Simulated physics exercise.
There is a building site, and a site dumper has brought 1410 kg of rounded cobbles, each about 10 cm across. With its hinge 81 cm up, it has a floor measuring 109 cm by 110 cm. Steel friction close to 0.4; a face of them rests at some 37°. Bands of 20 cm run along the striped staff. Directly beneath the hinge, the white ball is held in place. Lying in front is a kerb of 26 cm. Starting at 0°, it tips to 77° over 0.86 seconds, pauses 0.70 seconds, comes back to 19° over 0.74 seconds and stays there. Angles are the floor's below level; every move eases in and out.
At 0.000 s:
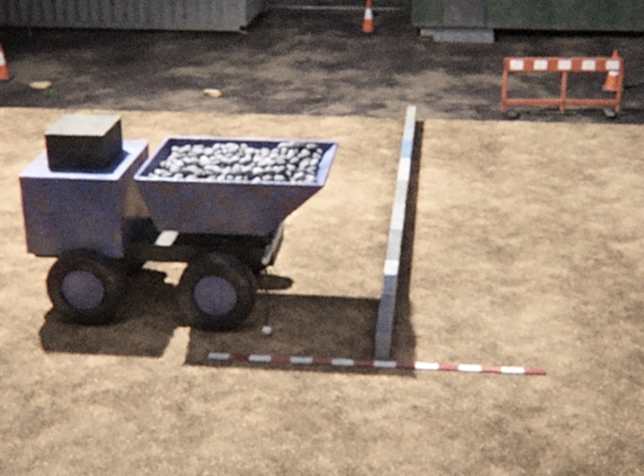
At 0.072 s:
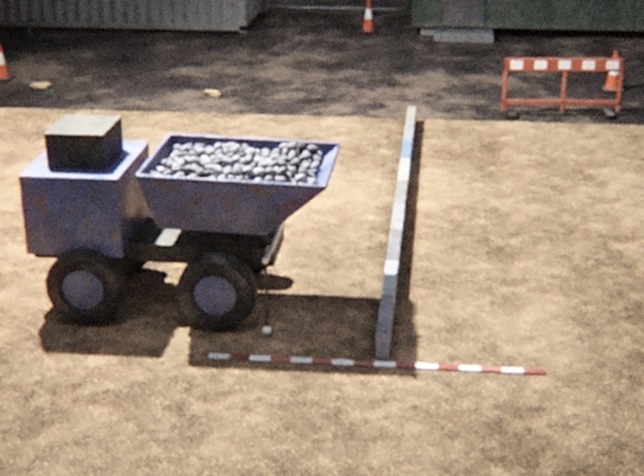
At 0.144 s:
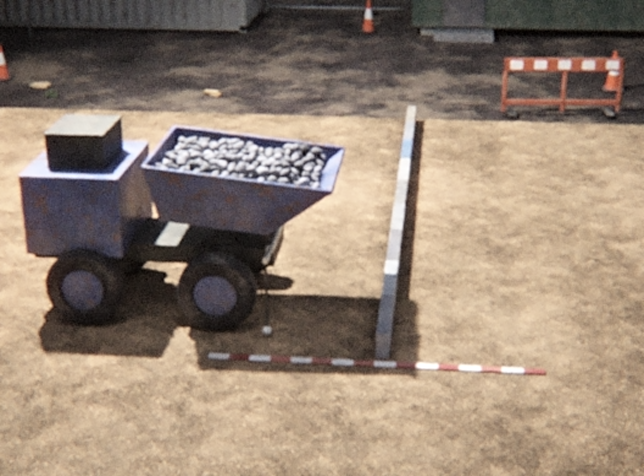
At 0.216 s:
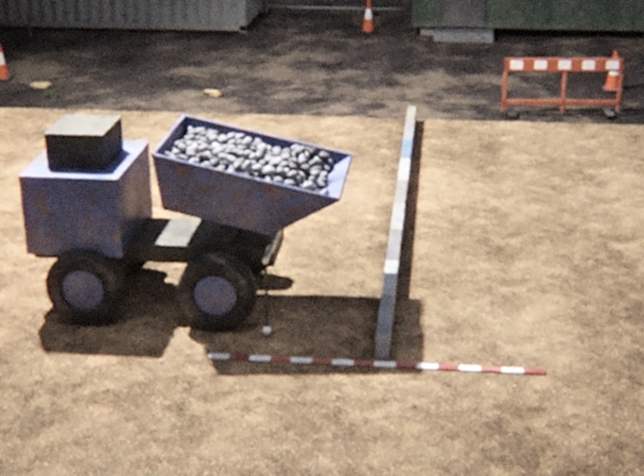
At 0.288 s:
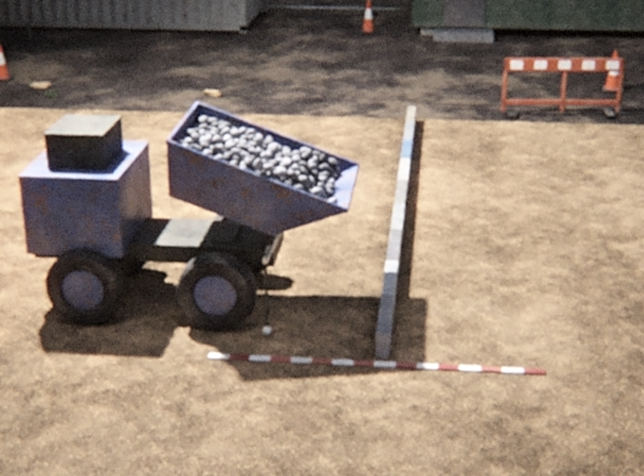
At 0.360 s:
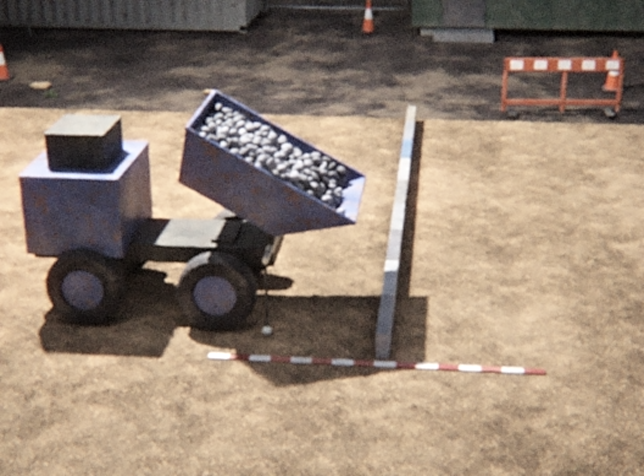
Blue site dumper standing on sandy ground, its skip of grey cobbles tilting steadily steeper towards a low kerb on the right.
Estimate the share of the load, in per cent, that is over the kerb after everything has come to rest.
75 %.
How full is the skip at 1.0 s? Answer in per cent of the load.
Around 75 percent of the load.
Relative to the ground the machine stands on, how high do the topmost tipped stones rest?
Result: Near 40 cm above the ground.
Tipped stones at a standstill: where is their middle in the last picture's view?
Around (440, 307).
After 0.6 s the floor is at 64°; 100 % in the skip; the foremost stones are at (367, 243).
After 1.0 s the floor is at 77°; 76 % in the skip, 12 % on this side of the kerb, 12 % over the kerb; the foremost stones are at (433, 299).
After 2.8 s the floor is at 19°; 0 % in the skip, 26 % on this side of the kerb, 74 % over the kerb; the foremost stones are past the picture's edge.
After 5.7 s the floor is at 19°; 0 % in the skip, 26 % on this side of the kerb, 74 % over the kerb; the foremost stones are past the picture's edge.
